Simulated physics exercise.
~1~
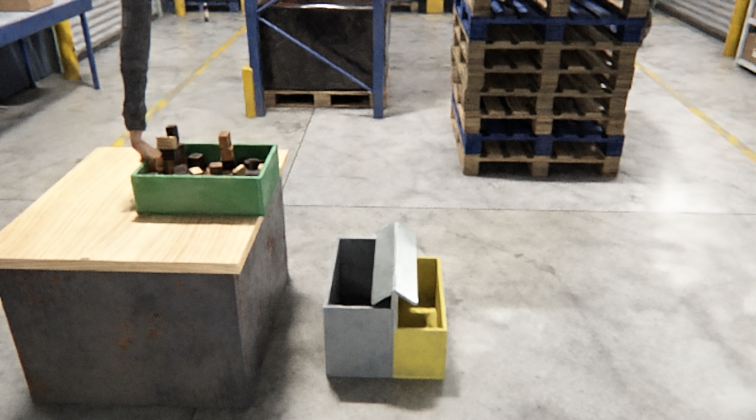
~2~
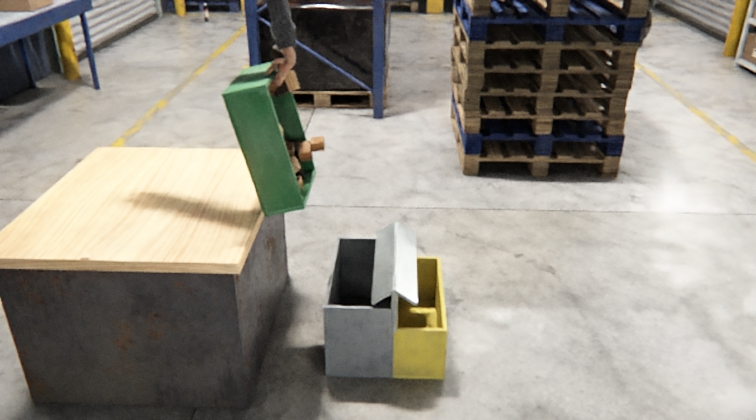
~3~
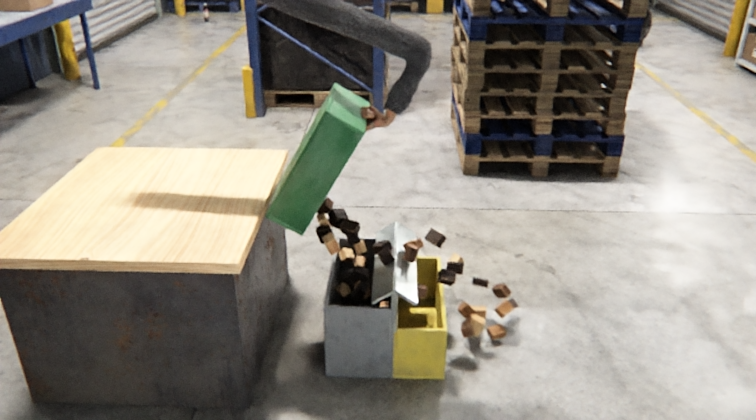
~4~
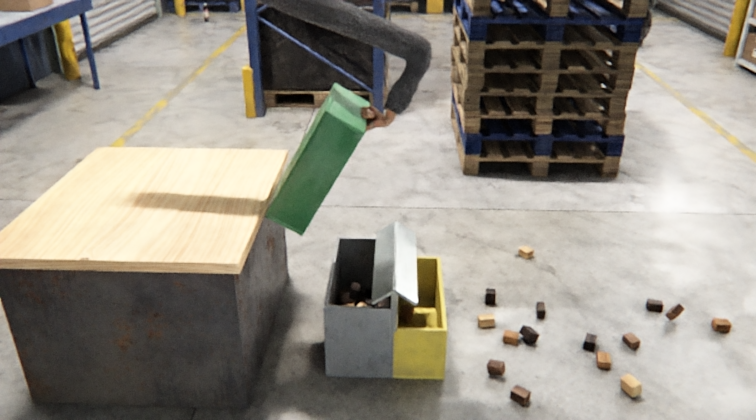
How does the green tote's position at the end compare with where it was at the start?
At the start the green tote sat level on the bench top, but by the end it was farther to the right, steeply tipped over the bench's right edge with its open side facing down.
In a warehouse, a hand tipped a green tote of wooden blocks off a bench, spilling them toward a grey box and a yellow tote. Many landed in the grey box, a few in the yellow tote, and the rest scattered across the floor beyond.
